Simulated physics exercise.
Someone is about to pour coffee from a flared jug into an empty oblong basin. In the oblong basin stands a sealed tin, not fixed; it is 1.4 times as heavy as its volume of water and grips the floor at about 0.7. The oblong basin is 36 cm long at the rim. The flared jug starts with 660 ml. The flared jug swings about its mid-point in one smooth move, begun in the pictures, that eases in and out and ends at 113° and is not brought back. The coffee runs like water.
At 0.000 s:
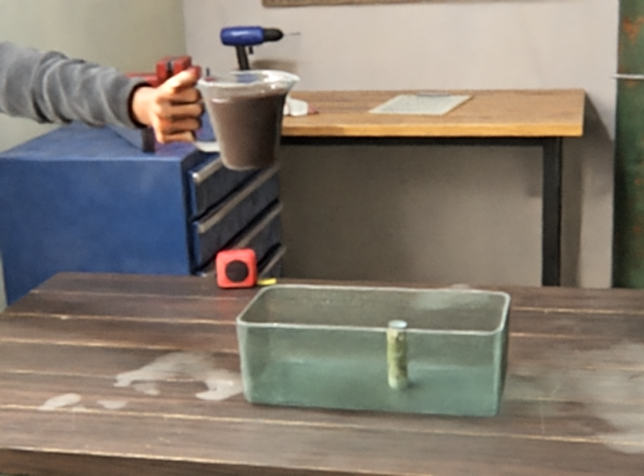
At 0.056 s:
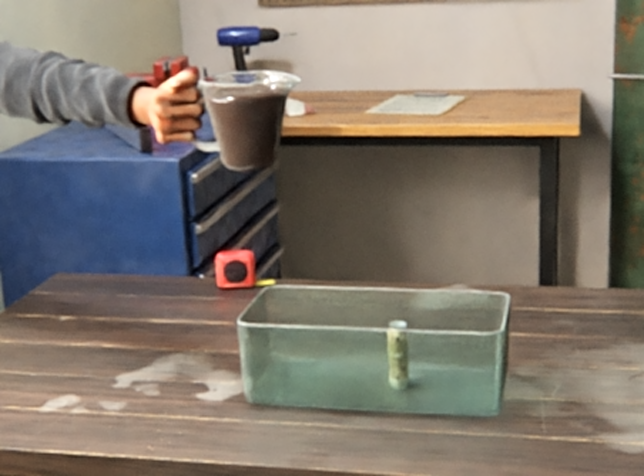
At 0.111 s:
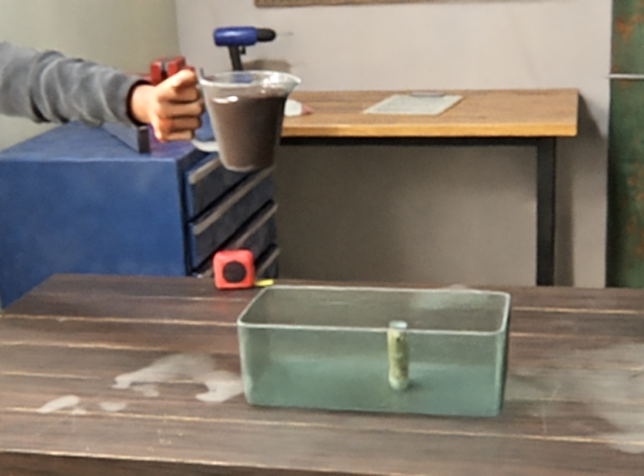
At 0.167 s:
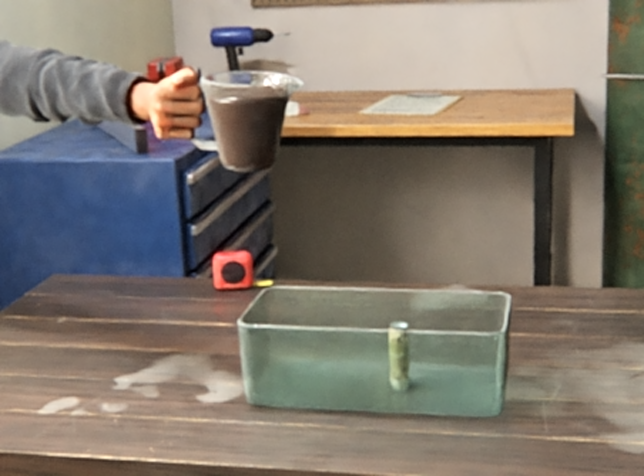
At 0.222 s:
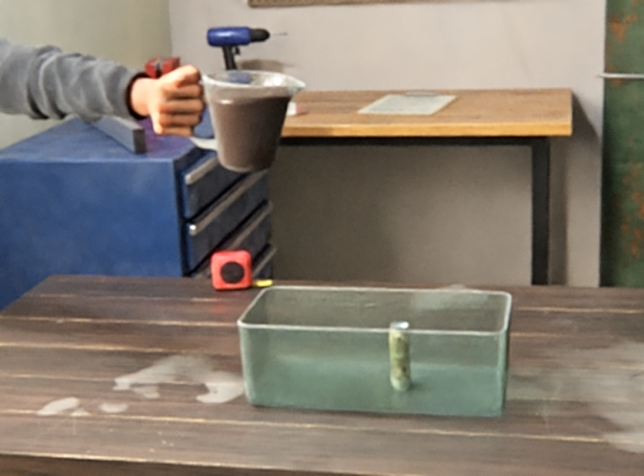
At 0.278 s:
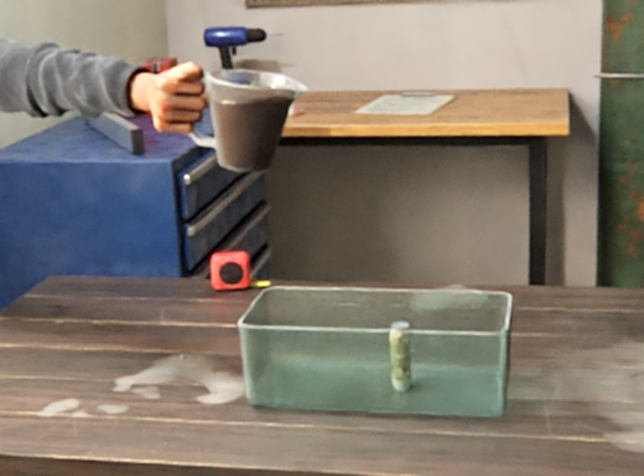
A hand holding a flared jug of dark coffee above a wooden table with an oblong glass basin, slowly tilting it slightly rightward.
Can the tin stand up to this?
The tin falls.
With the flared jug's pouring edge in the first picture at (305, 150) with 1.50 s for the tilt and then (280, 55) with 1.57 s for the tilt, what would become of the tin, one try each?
First it keeps standing; then it keeps standing.
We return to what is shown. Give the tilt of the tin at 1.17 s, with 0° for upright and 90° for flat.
It is at some 45°.
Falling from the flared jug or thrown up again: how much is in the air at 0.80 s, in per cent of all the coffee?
Some 24 per cent.
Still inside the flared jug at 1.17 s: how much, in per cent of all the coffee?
Some 12 per cent.
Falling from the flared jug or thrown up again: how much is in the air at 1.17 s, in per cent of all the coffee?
About 28 per cent.
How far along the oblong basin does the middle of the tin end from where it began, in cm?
About 8.0 cm.
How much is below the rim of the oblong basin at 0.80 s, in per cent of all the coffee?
About 5 per cent.
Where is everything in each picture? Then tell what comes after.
The first frame shows tilt 0°; pouring edge (300, 79); surface from (210, 91) to (287, 91); the oblong basin's rim runs from (251, 305) to (506, 314); the tin's top is at (397, 327).
The second frame shows tilt 0°; pouring edge (300, 79); surface from (210, 91) to (287, 91).
The third frame shows tilt 2°; pouring edge (301, 81); surface from (210, 91) to (288, 92).
The fourth frame shows tilt 3°; pouring edge (303, 83); surface from (211, 91) to (290, 93).
The fifth frame shows tilt 6°; pouring edge (305, 85); surface from (213, 92) to (292, 93).
The sixth frame shows tilt 9°; pouring edge (308, 89); surface from (215, 93) to (295, 93).
By 0.80 s the tilt is 62° and 72 per cent is still to pour; the tin stands where it began.
By 1.17 s the tilt is 100° and 12 per cent is still to pour; the tin leans 45°.
By 1.57 s the tilt is 113° and 0 per cent is still to pour; the tin lies on its side.
By 2.00 s the tilt is 113° and 0 per cent is still to pour; the tin lies on its side.
At rest the tin lies on its side.
